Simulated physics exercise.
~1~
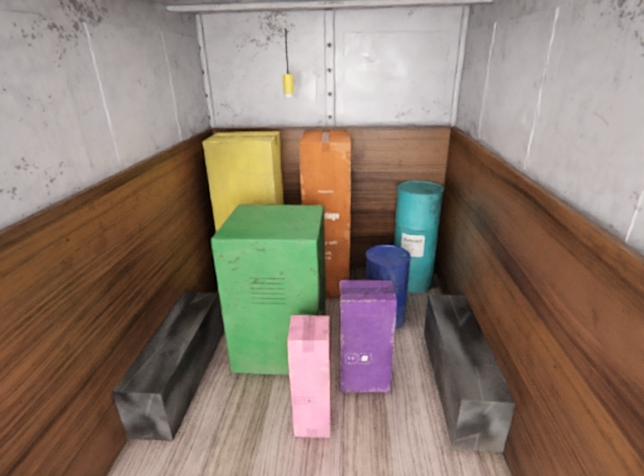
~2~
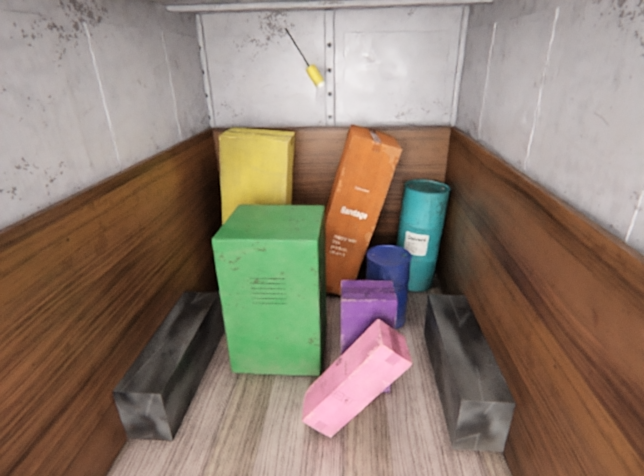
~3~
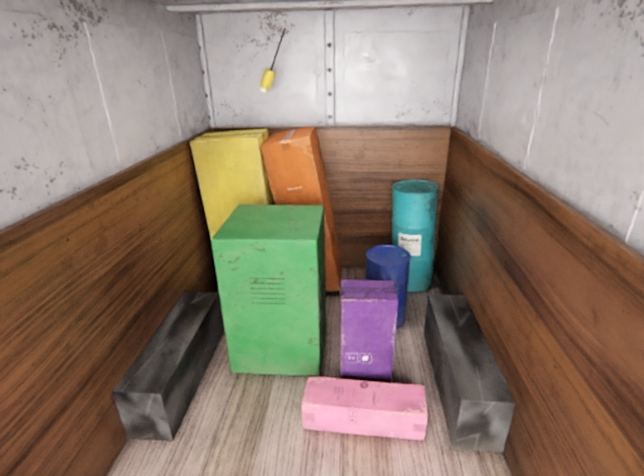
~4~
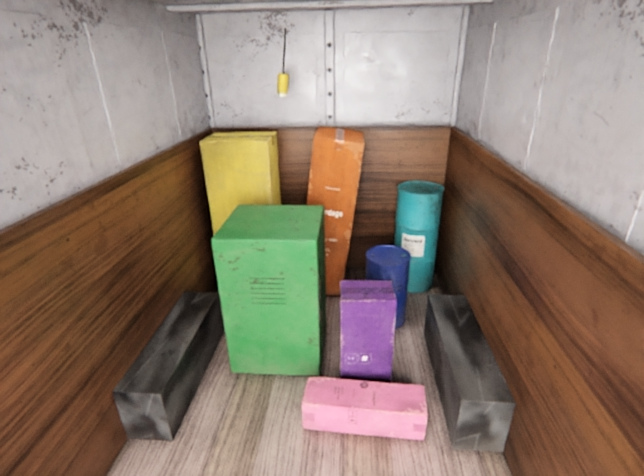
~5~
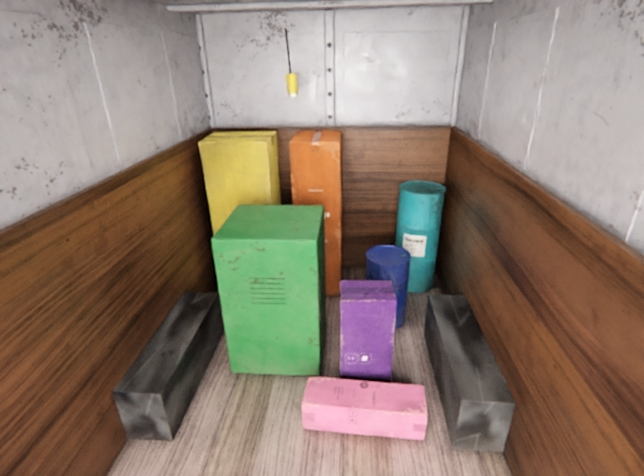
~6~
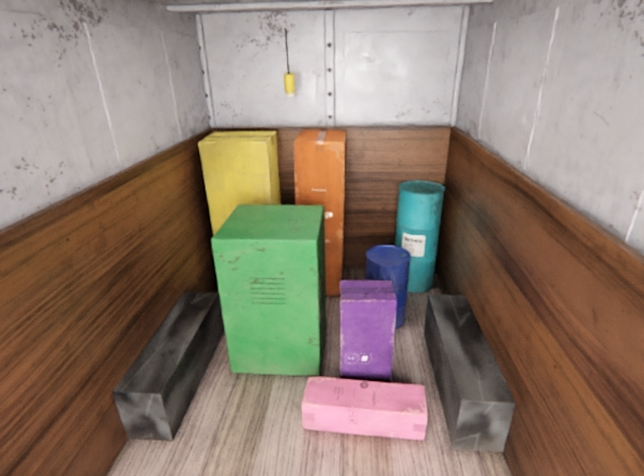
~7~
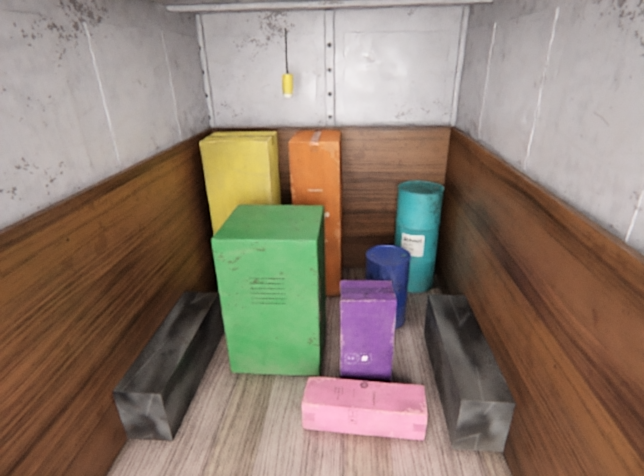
A pink box in a van's load bay tips over to the right and ends on its side, while a tall orange box behind it leans right, then left, and settles upright near its starting place; the yellow box tilts briefly and the green appliance stays put.
